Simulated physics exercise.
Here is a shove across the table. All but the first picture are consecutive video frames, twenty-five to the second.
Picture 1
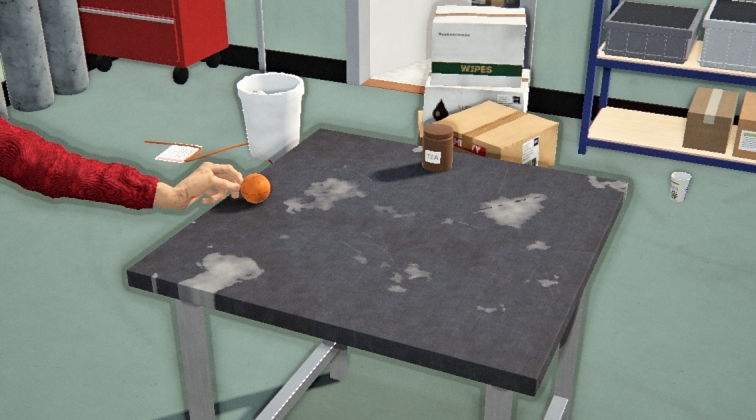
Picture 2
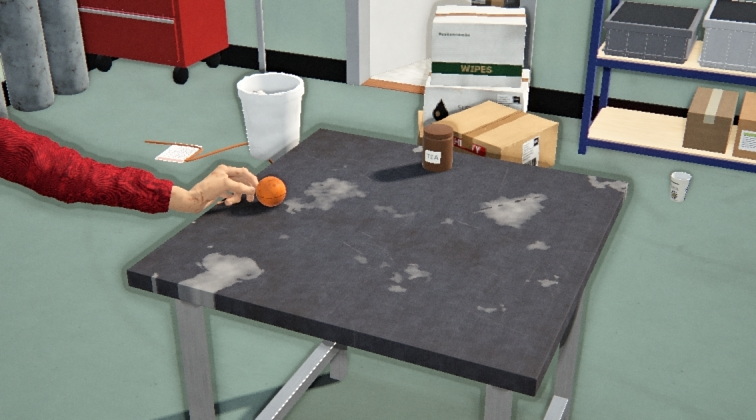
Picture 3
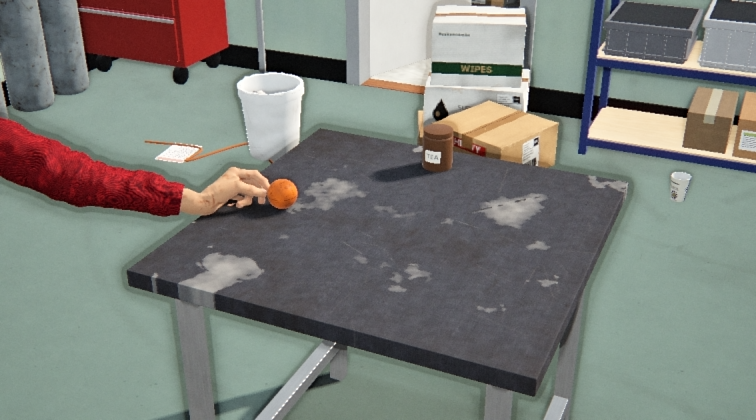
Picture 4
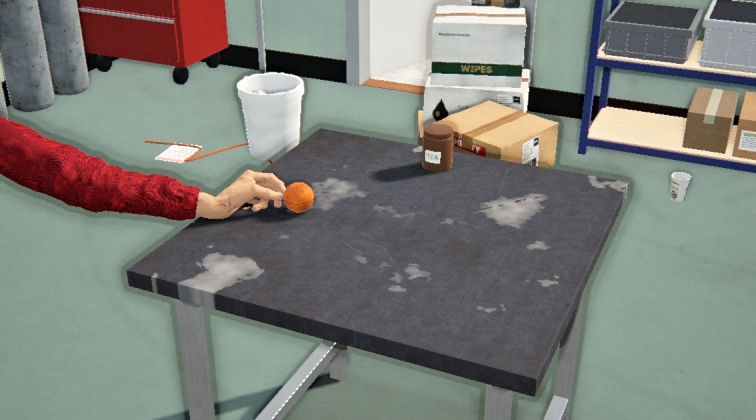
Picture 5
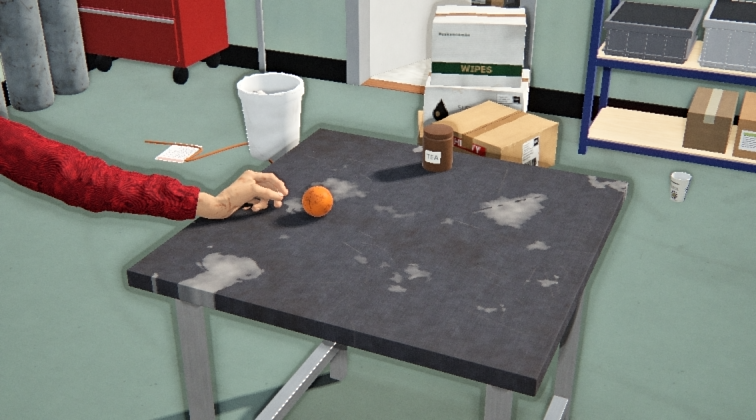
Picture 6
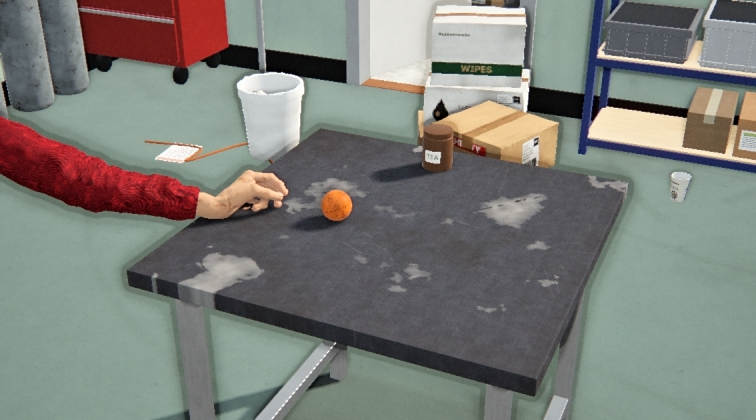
In a workshop-like room, a hand in a red knitted sleeve pushes an orange ball rightward across a worn dark table, then stays behind as the ball moves a short way farther, slightly toward the viewer, with a brown jar standing still nearby.
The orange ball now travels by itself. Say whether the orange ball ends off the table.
The orange ball falls off the table.
Then, 0.20 s on from there, orange ball shifted well along near (434, 226).
Then, 0.50 s on from there, orange ball shifted well along near (585, 258).
Then, 0.70 s on from there, orange ball now off the table.
Then, 1.00 s on from there, things are still on the move.
In the end, off the table, orange ball.
